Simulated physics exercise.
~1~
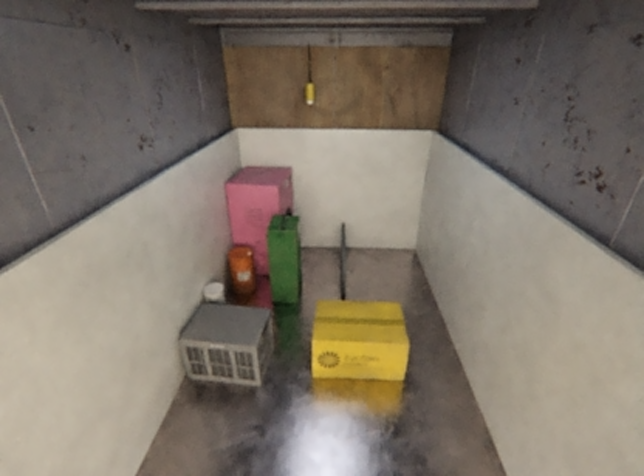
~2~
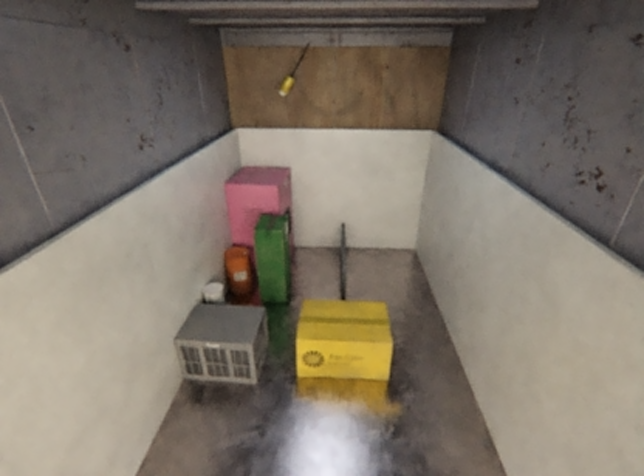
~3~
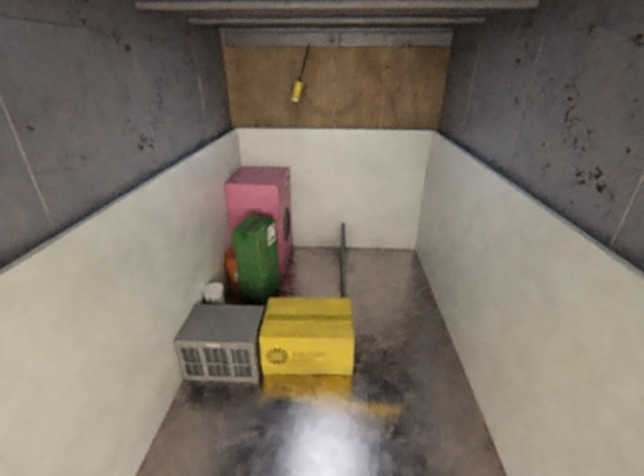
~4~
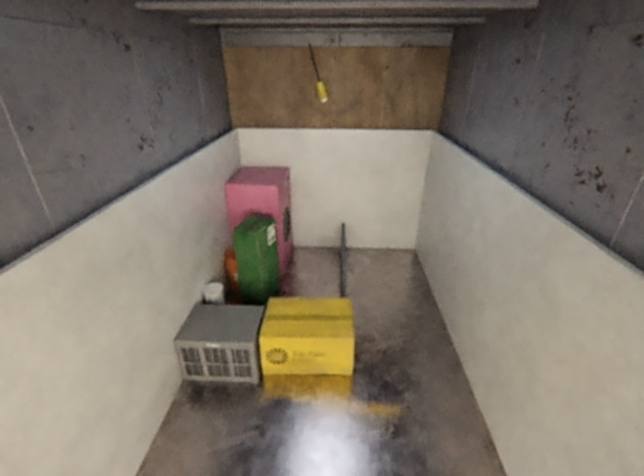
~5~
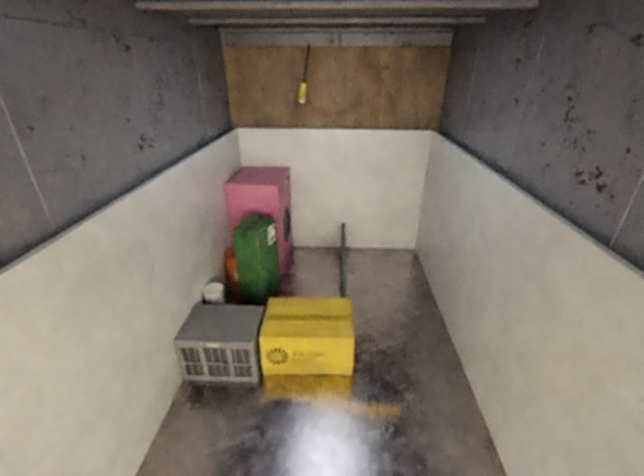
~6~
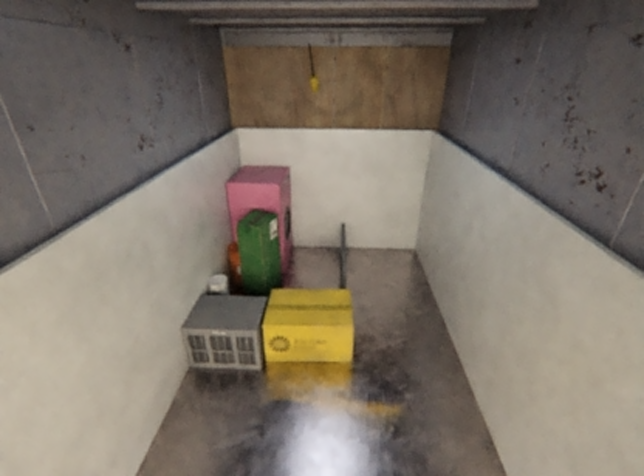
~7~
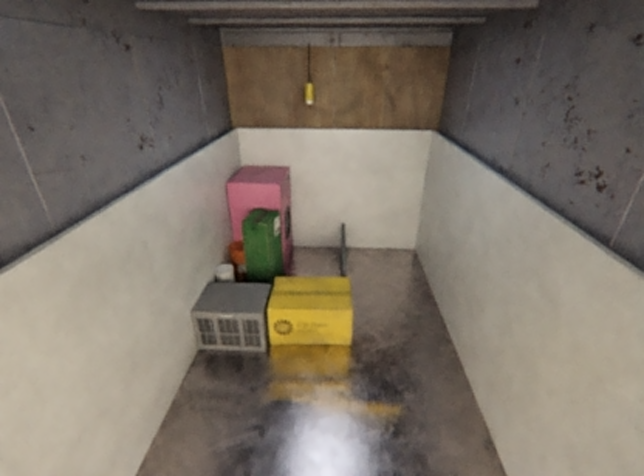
A yellow box slid left across the van floor until it sat beside a grey chest, while a green box shifted left and turned; then they moved toward the front wall with a white canister, all still upright beneath a swinging lamp.
